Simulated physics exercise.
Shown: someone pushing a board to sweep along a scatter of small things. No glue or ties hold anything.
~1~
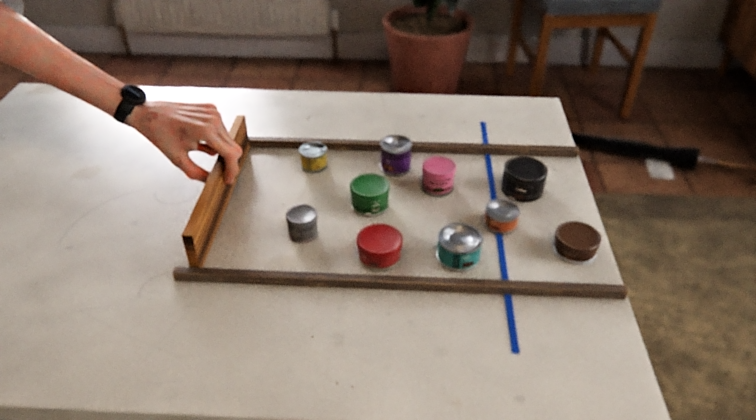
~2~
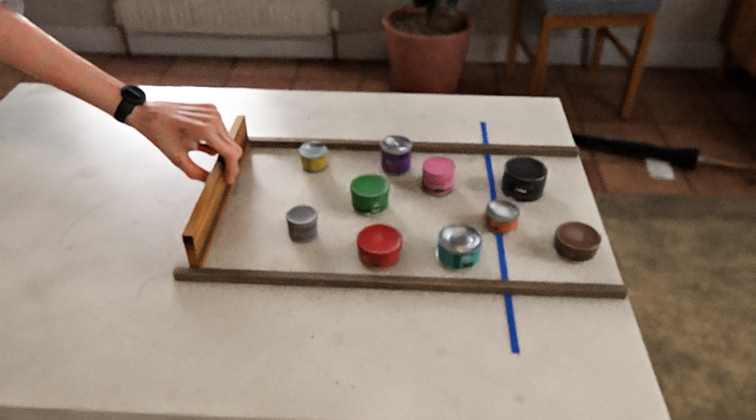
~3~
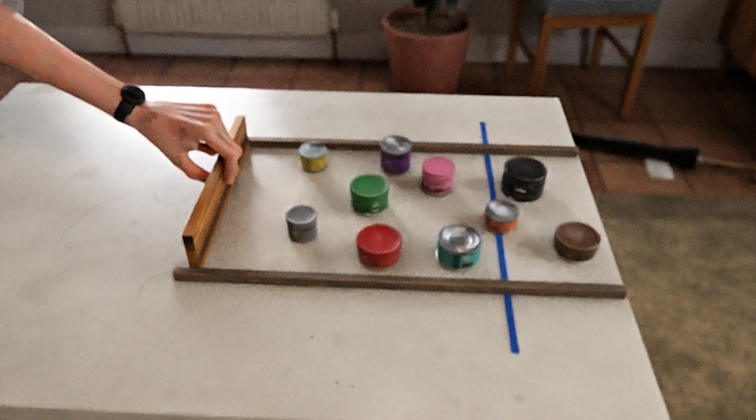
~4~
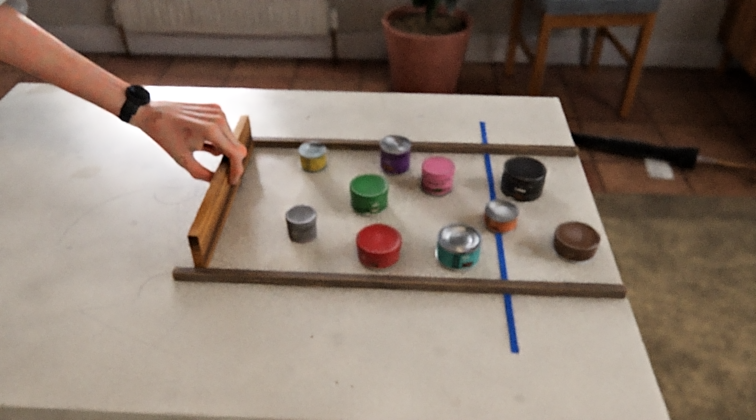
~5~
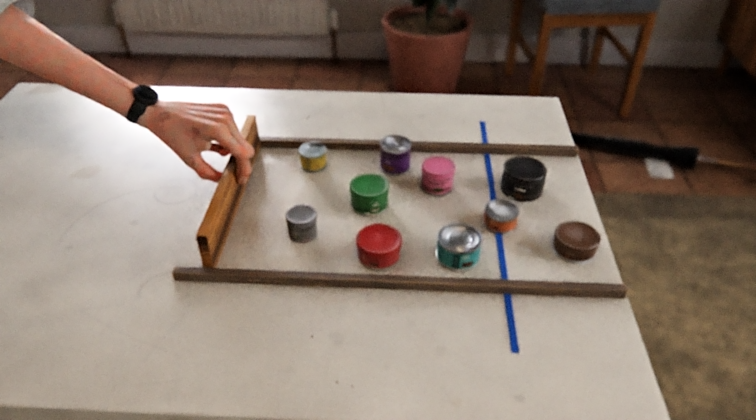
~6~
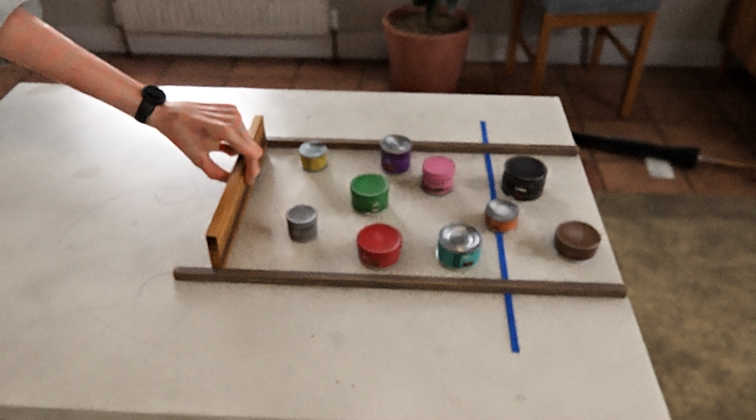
In the video, a hand wearing a dark watch holds a wooden board upright between two rails on a table, then slides it slightly right toward scattered colourful tins, which stay still around a strip of blue tape.
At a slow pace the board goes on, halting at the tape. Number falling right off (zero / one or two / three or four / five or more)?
All remain.
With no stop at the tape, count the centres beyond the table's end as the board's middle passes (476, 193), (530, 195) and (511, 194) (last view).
By position: 0 / 1 / 1.
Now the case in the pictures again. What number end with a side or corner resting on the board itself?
Tally at the end: 5.
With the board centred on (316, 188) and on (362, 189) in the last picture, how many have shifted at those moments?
Moved so far: 2, later 5.
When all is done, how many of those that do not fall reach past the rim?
Result: 1.
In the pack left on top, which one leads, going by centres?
I reckon it's the brown tin.
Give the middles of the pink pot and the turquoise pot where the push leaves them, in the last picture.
They finish at roughly (510, 177) and (564, 244) respectively.
Soon after, none off yet; brown tin at rest near (576, 242); black tub at rest near (524, 179); orange tin at rest near (501, 216).
In the end, the number that fall off is zero.
